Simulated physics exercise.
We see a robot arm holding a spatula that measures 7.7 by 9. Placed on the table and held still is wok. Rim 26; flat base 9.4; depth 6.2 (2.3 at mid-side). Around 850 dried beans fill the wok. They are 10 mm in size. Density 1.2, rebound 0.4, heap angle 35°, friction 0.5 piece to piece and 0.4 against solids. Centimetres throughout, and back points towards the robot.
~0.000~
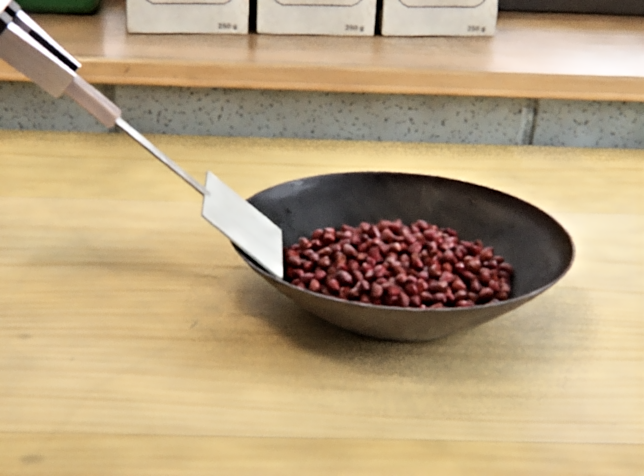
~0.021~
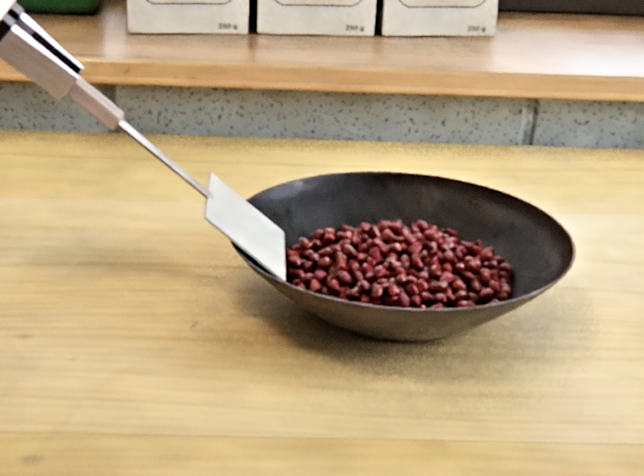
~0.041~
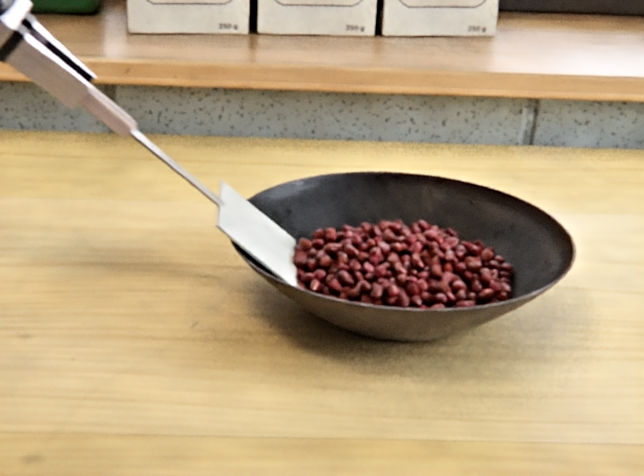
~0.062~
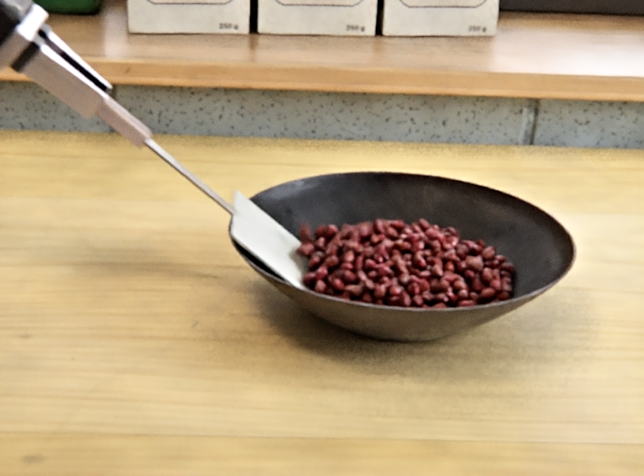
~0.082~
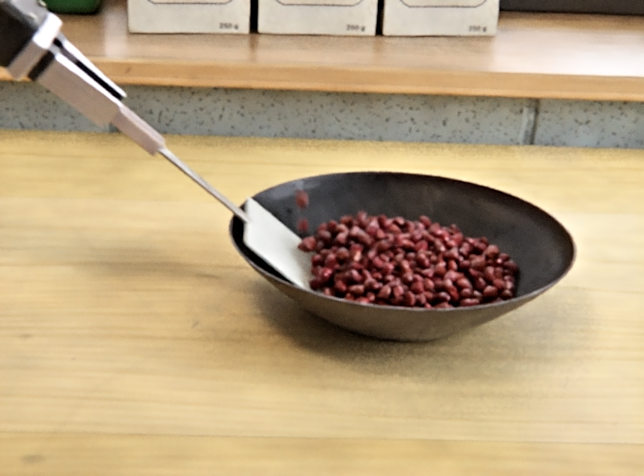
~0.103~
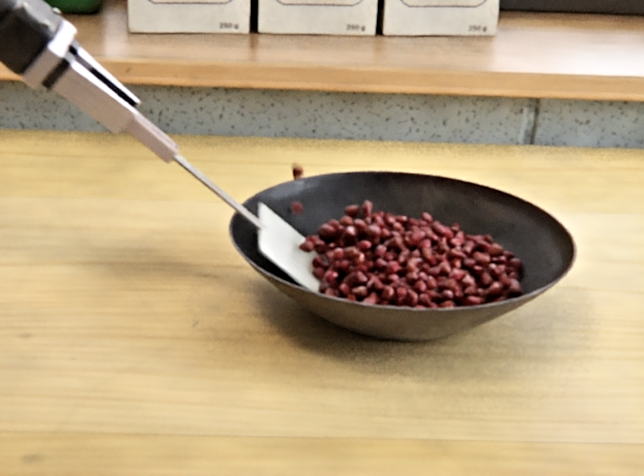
At the start, a robot arm holds a white spatula at the left side of a dark wok filled with red beans on a wooden table. The spatula slides down and to the right, pushing into the beans, which shift slightly rightward as a couple hop up near the blade.
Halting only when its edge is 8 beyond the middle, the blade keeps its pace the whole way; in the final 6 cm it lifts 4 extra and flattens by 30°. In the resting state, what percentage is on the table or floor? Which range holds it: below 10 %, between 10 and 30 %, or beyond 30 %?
The range between 10 and 30 %.
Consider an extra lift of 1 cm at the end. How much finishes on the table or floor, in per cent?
Roughly 20 per cent.
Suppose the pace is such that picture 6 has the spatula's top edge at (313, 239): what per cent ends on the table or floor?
Estimate: Close to 45 %.
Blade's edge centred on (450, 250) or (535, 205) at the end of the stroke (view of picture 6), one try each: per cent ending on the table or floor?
About 0 and 35 per cent.
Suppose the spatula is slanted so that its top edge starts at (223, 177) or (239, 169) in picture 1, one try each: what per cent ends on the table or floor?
Roughly 20% and 25%.
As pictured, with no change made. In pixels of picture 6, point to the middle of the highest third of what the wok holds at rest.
Somewhere around (515, 245) in the last picture.
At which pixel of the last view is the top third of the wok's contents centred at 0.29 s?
(503, 231).
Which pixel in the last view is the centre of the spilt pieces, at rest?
(613, 301).
After 0.20 s, sloping 40°, highest piece 14 above the table; 848 in the wok, 1 on the blade or in flight.
After 0.29 s, sloping 27°, highest piece 9 above the table; 843 in the wok, 6 on the blade or in flight.
After 0.54 s, sloping 10°, highest piece 9 above the table; 682 in the wok, 144 on the table or floor, 23 on the blade or in flight.
After 1.59 s, sloping 10°, highest piece 8 above the table; 678 in the wok, 171 on the table or floor.
In the end, 678 in the wok, 171 on the table or floor. That is 20 % on the table or floor.
